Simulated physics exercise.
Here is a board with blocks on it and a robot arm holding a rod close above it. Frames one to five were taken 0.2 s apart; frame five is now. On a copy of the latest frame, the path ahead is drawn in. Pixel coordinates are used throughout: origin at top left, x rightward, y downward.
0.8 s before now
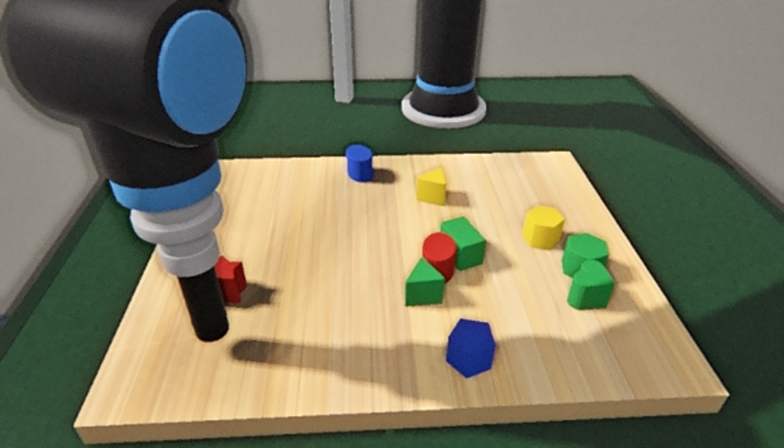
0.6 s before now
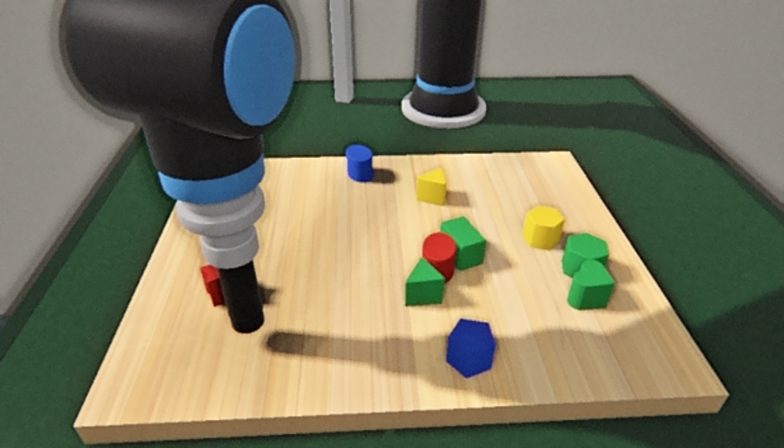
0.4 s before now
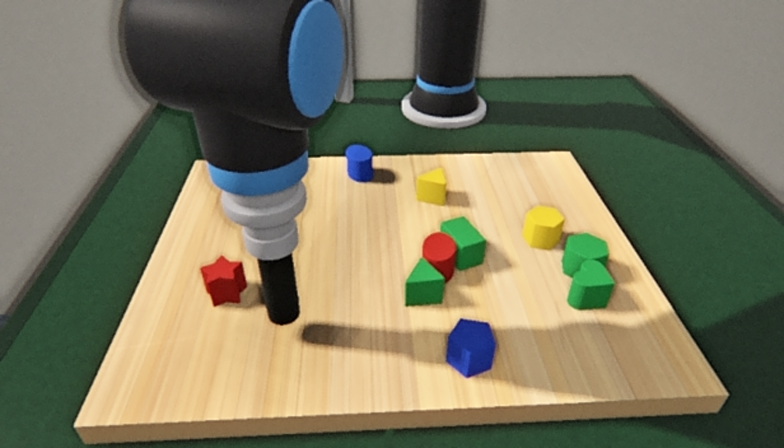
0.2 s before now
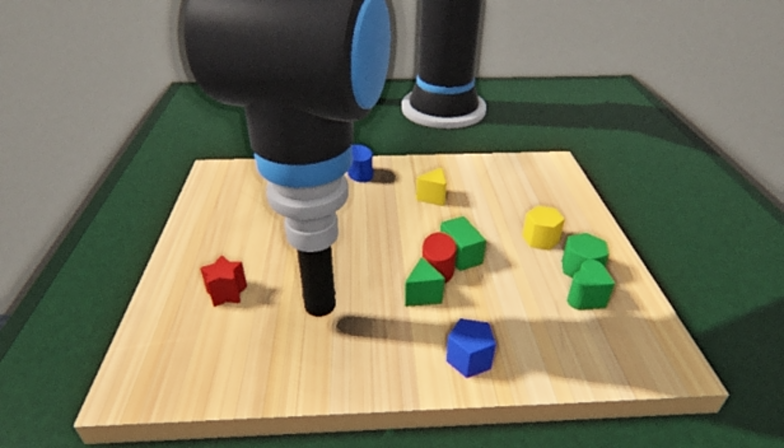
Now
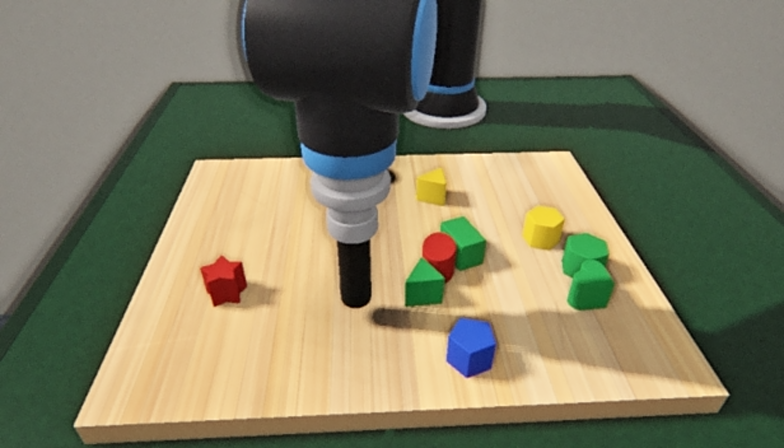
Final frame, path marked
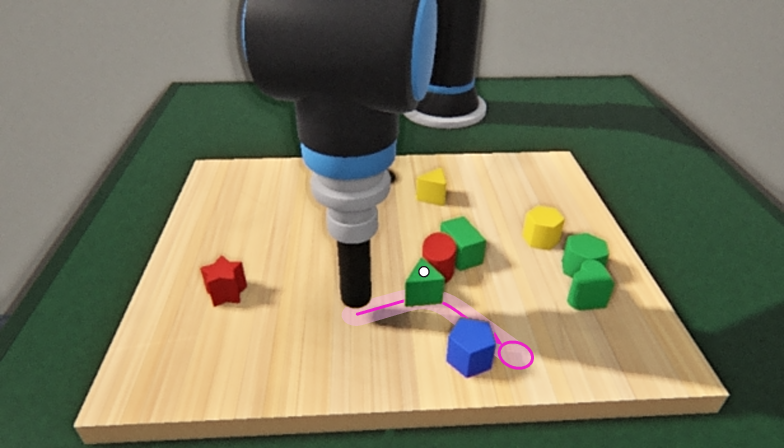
The clip shows a robot arm holding a black rod over a wooden board scattered with red, green, blue and yellow blocks. The arm moves the rod steadily rightward from beside the red star-shaped block toward the board's middle.
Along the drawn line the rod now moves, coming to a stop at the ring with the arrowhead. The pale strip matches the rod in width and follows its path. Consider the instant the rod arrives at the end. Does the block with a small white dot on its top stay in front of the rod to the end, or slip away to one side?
It lies beside or behind the rod.
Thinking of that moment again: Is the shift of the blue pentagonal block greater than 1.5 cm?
No, that is not what happens.
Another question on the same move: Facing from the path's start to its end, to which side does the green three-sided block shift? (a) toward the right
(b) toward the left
Answer: B.
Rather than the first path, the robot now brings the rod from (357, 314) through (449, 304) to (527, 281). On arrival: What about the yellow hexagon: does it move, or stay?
Stays where it is.
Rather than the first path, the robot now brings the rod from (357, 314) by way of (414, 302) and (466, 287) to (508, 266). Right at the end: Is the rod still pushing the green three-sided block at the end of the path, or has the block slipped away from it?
Most likely the green three-sided block stays ahead.
Path on the board, from (357, 314) by way of (413, 299) and (466, 318) to (516, 355); the dot is on the green three-sided block.
What follows on the original path. One third of the way, rod at (414, 284); green three-sided block at (441, 270), turned 35° anticlockwise.
Two thirds of the way, rod at (468, 303); green three-sided block at (473, 270), turned 80° anticlockwise.
At the end, rod at (519, 339); green three-sided block at (473, 270), turned 80° anticlockwise; blue pentagonal block in place.
